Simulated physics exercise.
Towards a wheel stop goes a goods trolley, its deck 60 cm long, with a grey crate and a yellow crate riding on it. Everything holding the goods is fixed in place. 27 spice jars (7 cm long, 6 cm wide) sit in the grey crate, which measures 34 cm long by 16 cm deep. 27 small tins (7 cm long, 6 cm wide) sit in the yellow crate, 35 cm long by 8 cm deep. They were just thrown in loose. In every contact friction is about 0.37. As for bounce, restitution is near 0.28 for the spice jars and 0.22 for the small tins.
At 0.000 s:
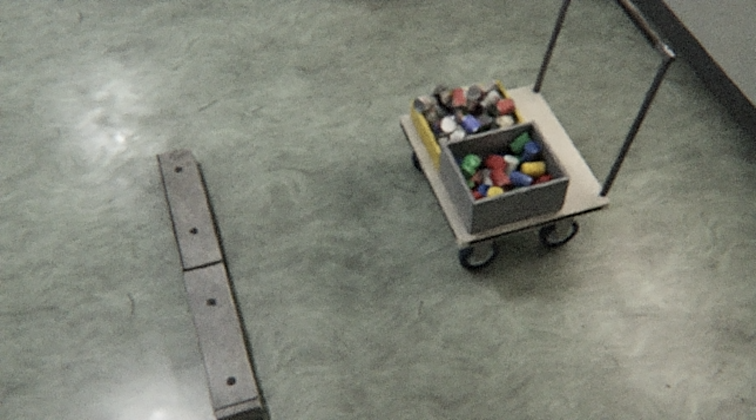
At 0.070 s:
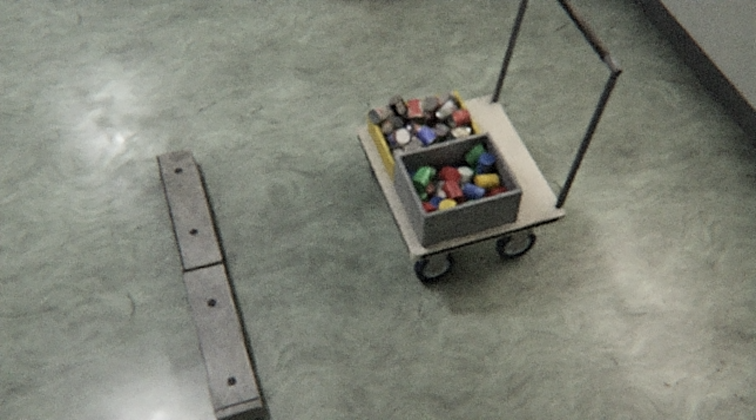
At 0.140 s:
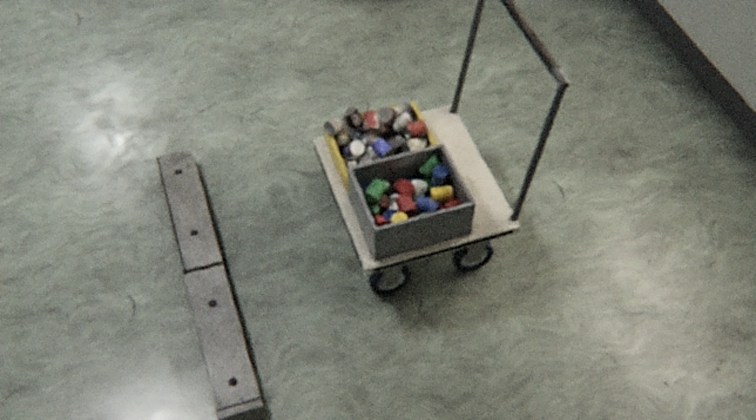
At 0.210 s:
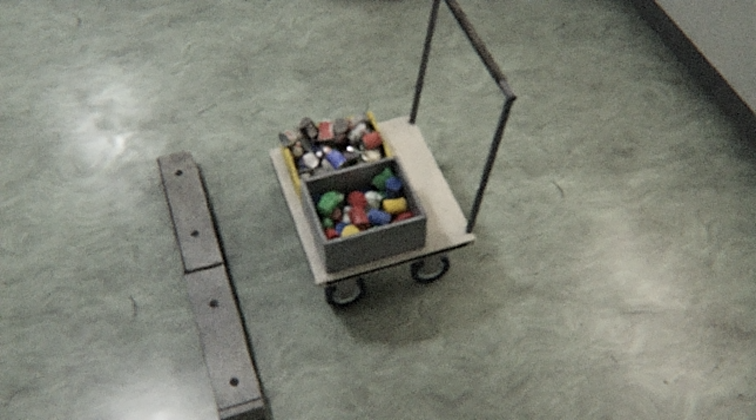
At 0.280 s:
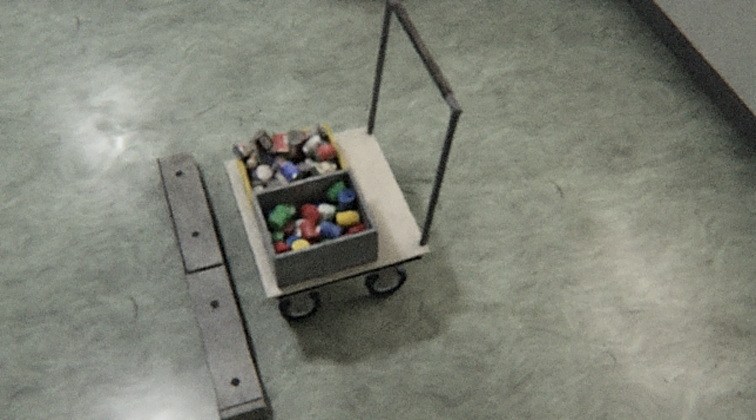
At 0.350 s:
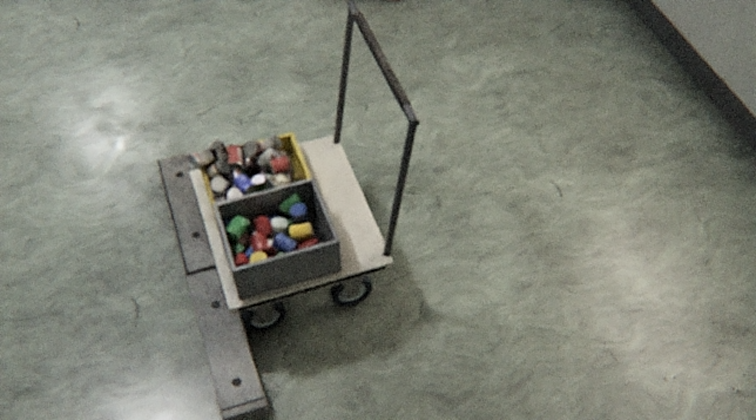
A flat goods trolley with an upright handle, carrying a grey crate of colourful jars in front of a yellow crate of small tins, is on a mottled grey-green floor seen from above. A long grey wheel stop lies at the left, and a dark-edged strip crosses the upper right corner. The trolley rolls leftward and slightly down until its deck edge overlaps the wheel stop, while the view shifts barely.
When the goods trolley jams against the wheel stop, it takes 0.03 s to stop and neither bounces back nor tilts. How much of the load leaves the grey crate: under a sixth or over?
It ends up holding over five sixths of what it had.
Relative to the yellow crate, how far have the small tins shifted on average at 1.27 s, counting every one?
On average they sit around 18 cm further left.
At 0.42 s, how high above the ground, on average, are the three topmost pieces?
Close to 48 cm, on average.
After 0.42 s, the grey crate has all 27 and the yellow crate is down by 2 of 27.
After 0.54 s, the grey crate has all 27 and the yellow crate is down by 7 of 27.
After 0.77 s, the grey crate has all 27 and the yellow crate is down by 7 of 27.
Outcome (at 1.27 s), the grey crate has all 27 and the yellow crate is down by 7 of 27. Asked share, 0 of 27, 0 per cent.
